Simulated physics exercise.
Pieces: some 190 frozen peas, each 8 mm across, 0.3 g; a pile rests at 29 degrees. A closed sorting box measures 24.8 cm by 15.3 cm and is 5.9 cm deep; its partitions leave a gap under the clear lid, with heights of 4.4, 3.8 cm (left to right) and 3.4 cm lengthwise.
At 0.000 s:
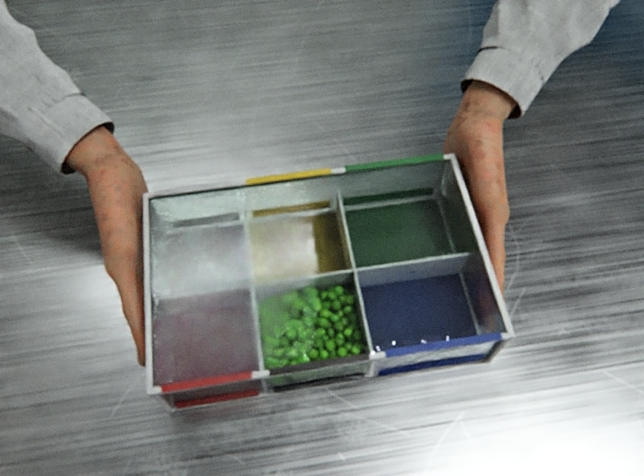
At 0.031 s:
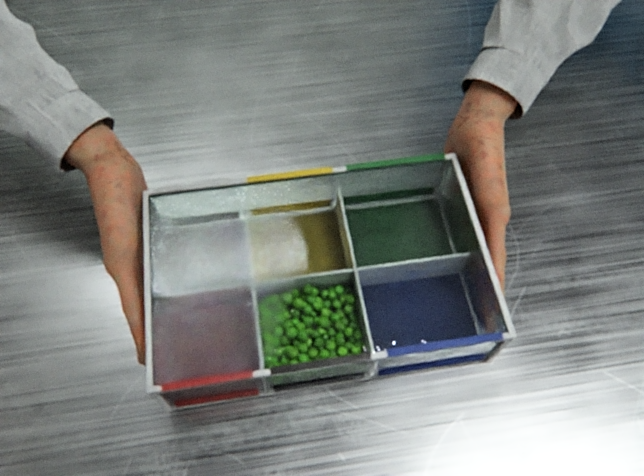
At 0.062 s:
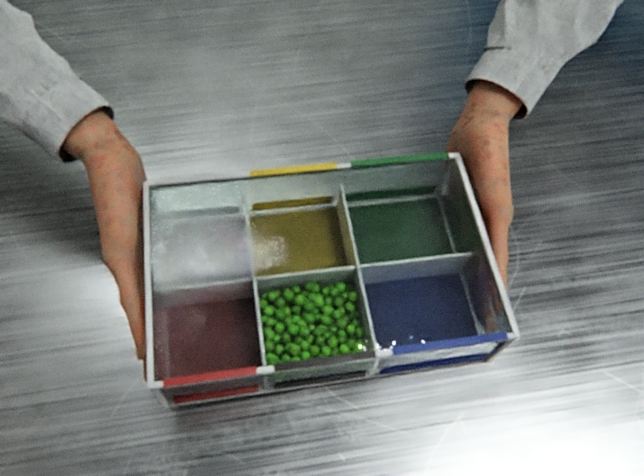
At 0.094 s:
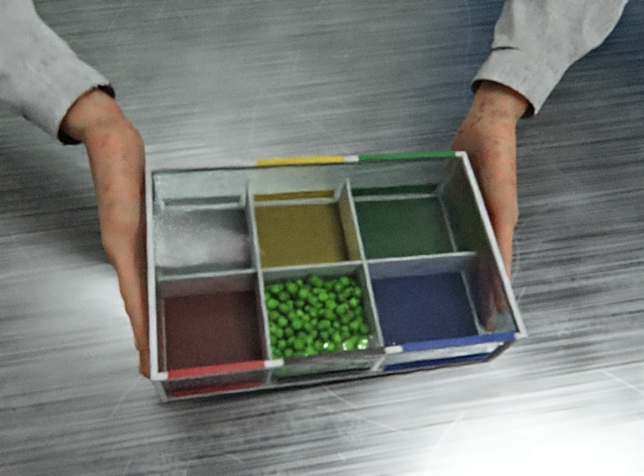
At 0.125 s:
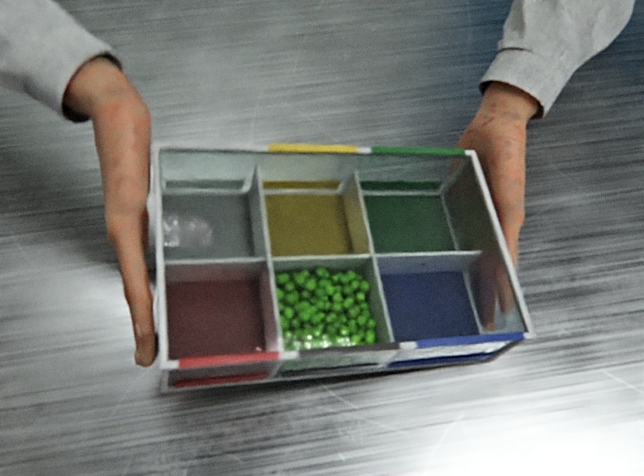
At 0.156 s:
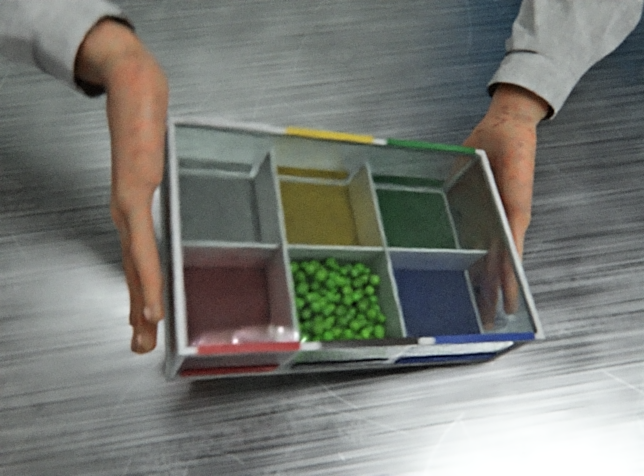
Two hands in pale grey sleeves hold a clear-lidded box of six compartments, seen from above over a streaked grey metallic surface. Bright green peas lie piled in the front middle compartment, with red to its left, blue to its right, and grey, yellow and green behind. The hands tilt the box, slightly and then more quickly, raising its left side while the peas stay in their compartment and the view stays still.
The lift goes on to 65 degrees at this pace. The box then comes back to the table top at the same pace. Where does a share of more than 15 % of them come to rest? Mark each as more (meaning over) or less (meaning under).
Red compartment - less; blue compartment - more; green compartment - less; yellow compartment - less; white compartment - less; black compartment - more.
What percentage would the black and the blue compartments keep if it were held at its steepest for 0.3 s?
That would leave black with 75 percent and blue with 25 percent.
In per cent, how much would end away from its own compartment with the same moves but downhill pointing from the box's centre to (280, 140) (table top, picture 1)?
I'd say close to 30 %.
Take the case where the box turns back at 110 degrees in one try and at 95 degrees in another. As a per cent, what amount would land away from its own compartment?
80 and 60 %.
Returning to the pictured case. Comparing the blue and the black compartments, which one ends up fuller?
It's the black one that holds more.
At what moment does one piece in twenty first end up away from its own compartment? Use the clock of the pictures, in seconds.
Roughly at the 0.45 s mark.
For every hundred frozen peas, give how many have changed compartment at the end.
Around 30 in a hundred.
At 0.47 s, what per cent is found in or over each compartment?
Red 0; blue 10; green 0; yellow 0; white 0; black 90.
After 0.47 s, tilt 63 degrees; blue 10 %, black 90 %.
After 0.67 s, tilt 25 degrees; blue 30 %, black 70 %.
After 1.00 s, tilt 0 degrees; blue 30 %, black 70 %.
At rest (1.4 s), red 0 %, blue 30 %, green 0 %, yellow 0 %, white 0 %, black 70 %.
